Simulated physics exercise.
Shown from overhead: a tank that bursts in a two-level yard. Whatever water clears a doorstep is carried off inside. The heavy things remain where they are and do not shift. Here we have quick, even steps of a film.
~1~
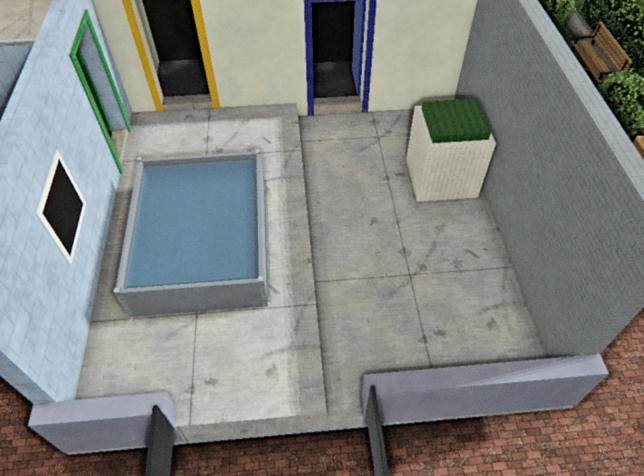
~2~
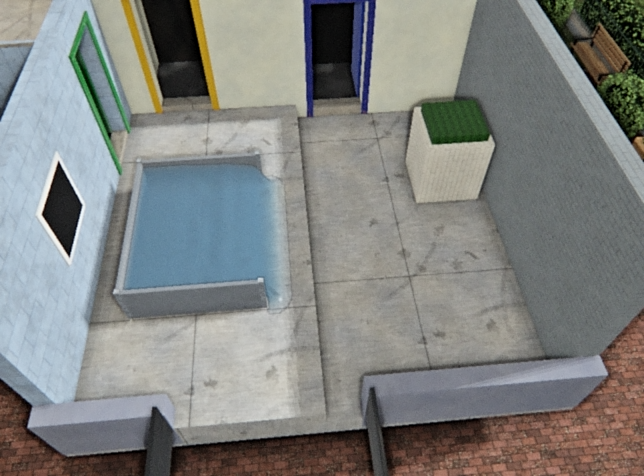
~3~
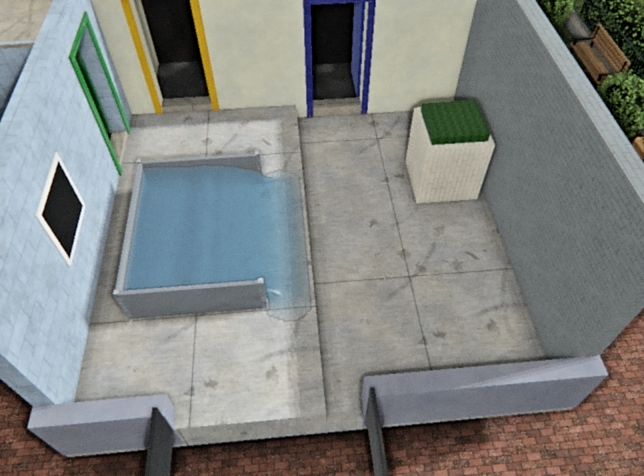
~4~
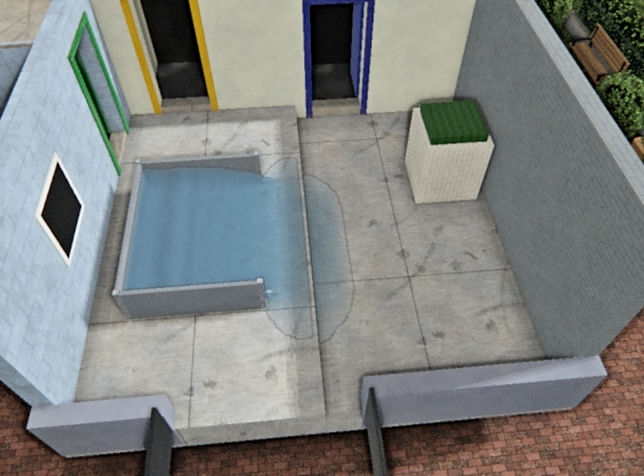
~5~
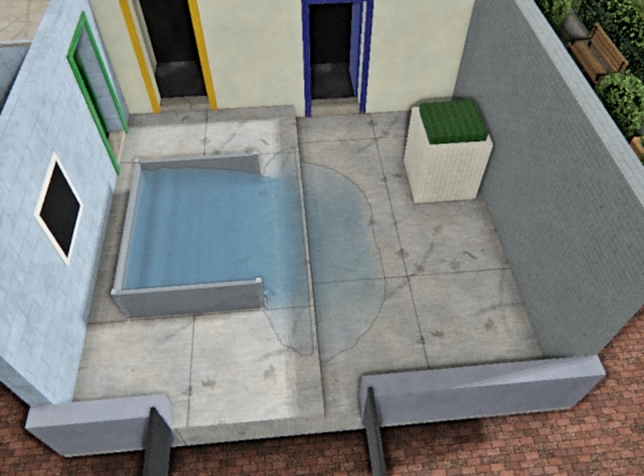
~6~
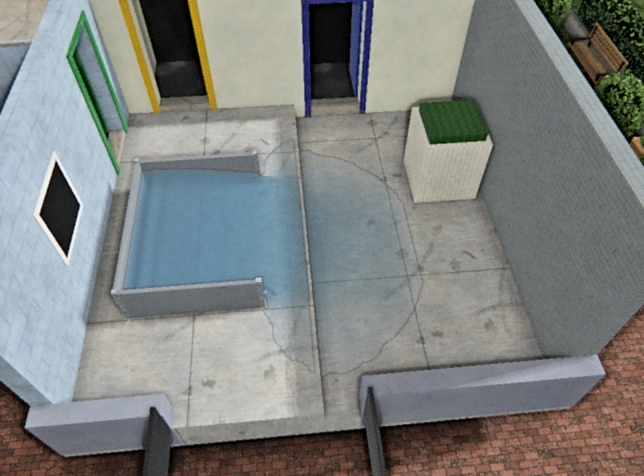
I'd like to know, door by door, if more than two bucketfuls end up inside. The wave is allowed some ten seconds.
Here it is: The blue door lets in two bucketfuls or fewer, the yellow door lets in two bucketfuls or fewer, the green door lets in two bucketfuls or fewer.
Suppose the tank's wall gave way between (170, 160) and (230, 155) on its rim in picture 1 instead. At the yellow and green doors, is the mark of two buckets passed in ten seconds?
Outcome: Yellow door overshoots; green door overshoots.
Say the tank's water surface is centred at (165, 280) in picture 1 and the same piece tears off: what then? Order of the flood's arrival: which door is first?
That would be the one in blue.
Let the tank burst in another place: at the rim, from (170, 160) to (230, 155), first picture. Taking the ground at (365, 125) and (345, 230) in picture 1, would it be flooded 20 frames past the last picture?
Well, the first place would be submerged and the second one still bare.
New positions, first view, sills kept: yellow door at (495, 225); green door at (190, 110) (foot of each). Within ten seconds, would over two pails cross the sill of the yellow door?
Outcome: Yellow door rises above.
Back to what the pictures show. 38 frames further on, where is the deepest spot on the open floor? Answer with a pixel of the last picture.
Close to (311, 206), I'd say.
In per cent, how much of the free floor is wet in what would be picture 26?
Near 55 in a hundred.
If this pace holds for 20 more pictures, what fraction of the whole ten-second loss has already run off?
Working it through, I arrive at 5 per cent.
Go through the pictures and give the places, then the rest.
Still water in the tank at (196, 218), in the first frame.
Water pours out at (260, 230) and has run to (280, 306), in the second frame.
Water pours out at (260, 232) and has run to (298, 313), in the third frame.
The front is at (317, 334), out from the gap at (259, 233), in the fourth frame.
Water pours out at (258, 233) and has run to (371, 313), in the fifth frame.
The front is at (408, 306), out from the gap at (258, 232), in the sixth frame.
A moment on, water covers 45 % of the floor; the blue door not reached, the yellow door not reached, the green door not reached.
Next, water covers 55 % of the floor; the blue door wet at the sill, nothing in, the yellow door not reached, the green door not reached.
Then, water covers 55 % of the floor; the blue door wet at the sill, nothing in, the yellow door not reached, the green door not reached.
Later, water covers 60 % of the floor; the blue door wet at the sill, nothing in, the yellow door not reached, the green door not reached.
In the end, water covers 60 % of the floor; the blue door wet at the sill, nothing in, the yellow door not reached, the green door not reached.
